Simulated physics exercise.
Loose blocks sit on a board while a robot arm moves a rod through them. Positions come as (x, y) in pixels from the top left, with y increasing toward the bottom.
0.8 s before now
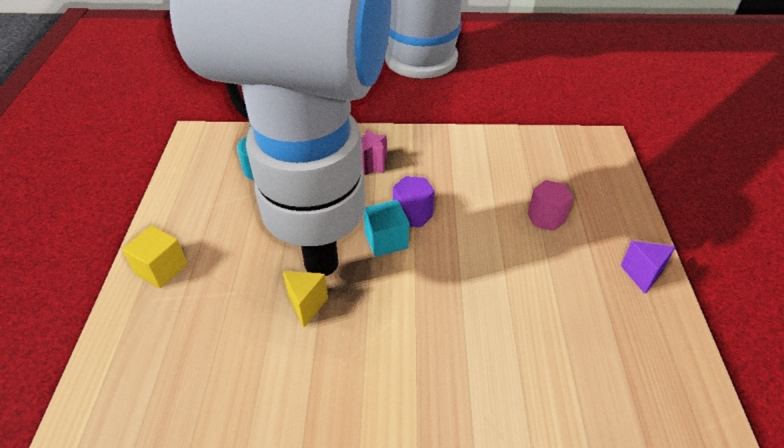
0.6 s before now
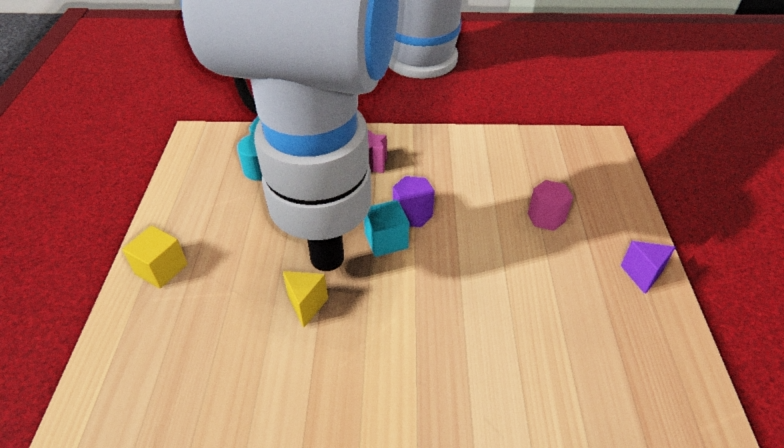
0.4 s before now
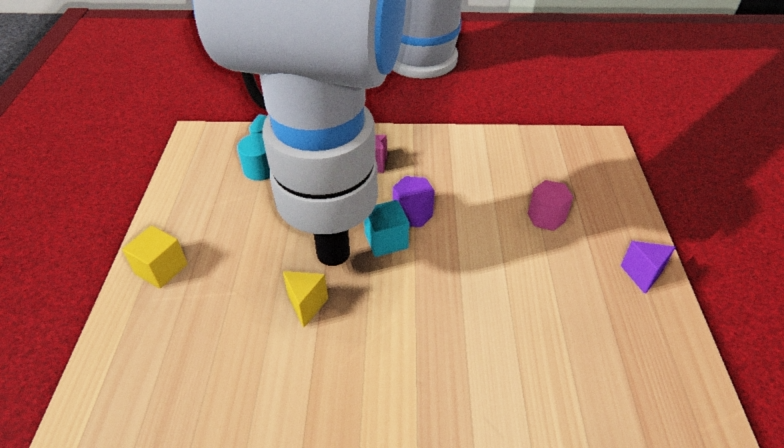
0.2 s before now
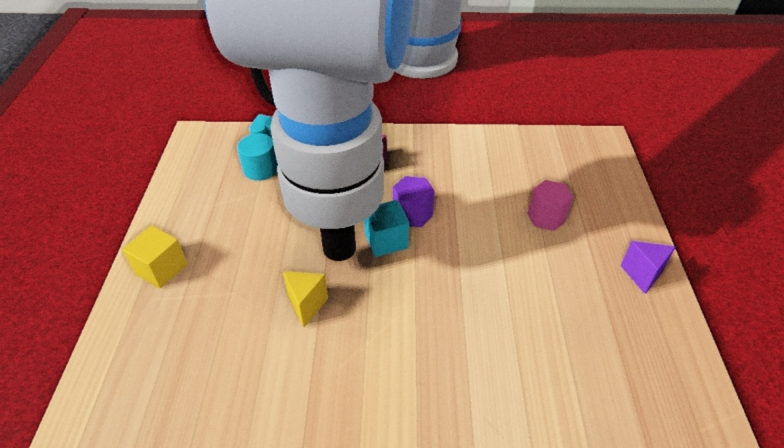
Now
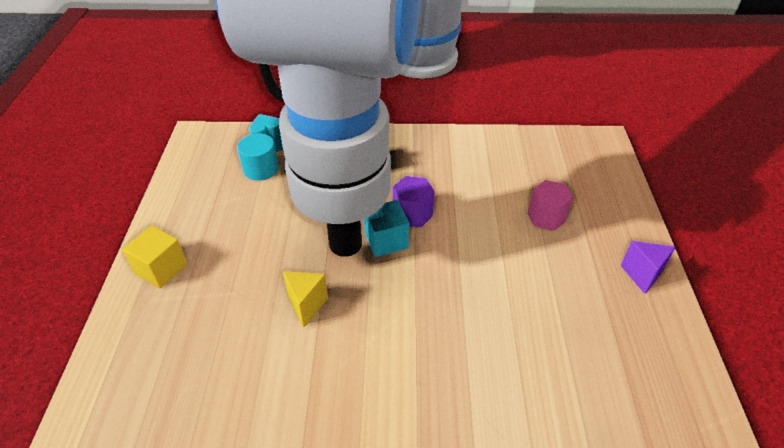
Robot arm moving its black rod slowly right and slightly away from a yellow triangle toward a turquoise block, blocks staying still.
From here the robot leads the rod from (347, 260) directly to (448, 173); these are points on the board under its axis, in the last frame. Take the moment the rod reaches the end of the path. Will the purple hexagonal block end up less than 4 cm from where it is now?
It seems not.
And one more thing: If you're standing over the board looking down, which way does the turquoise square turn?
Looking from above, the answer is clockwise.
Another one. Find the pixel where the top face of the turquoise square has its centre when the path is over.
About (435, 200).
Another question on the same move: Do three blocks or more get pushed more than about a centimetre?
No
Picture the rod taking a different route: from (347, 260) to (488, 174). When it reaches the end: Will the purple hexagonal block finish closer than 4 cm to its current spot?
I'd say no.
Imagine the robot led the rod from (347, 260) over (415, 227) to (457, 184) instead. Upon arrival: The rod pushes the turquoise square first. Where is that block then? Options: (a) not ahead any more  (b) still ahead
Answer: B.
The first path, step by step. One third of the way, rod (384, 212); turquoise square (418, 201), turned 25° clockwise; purple hexagonal block (438, 177), turned 45° anticlockwise.
Two thirds of the way, rod (418, 183); turquoise square (435, 200), turned 50° clockwise; purple hexagonal block (452, 171), turned 40° anticlockwise.
At the end, rod (450, 157); yellow triangle not moved; turquoise square (435, 200), turned 50° clockwise; purple hexagonal block (473, 165).
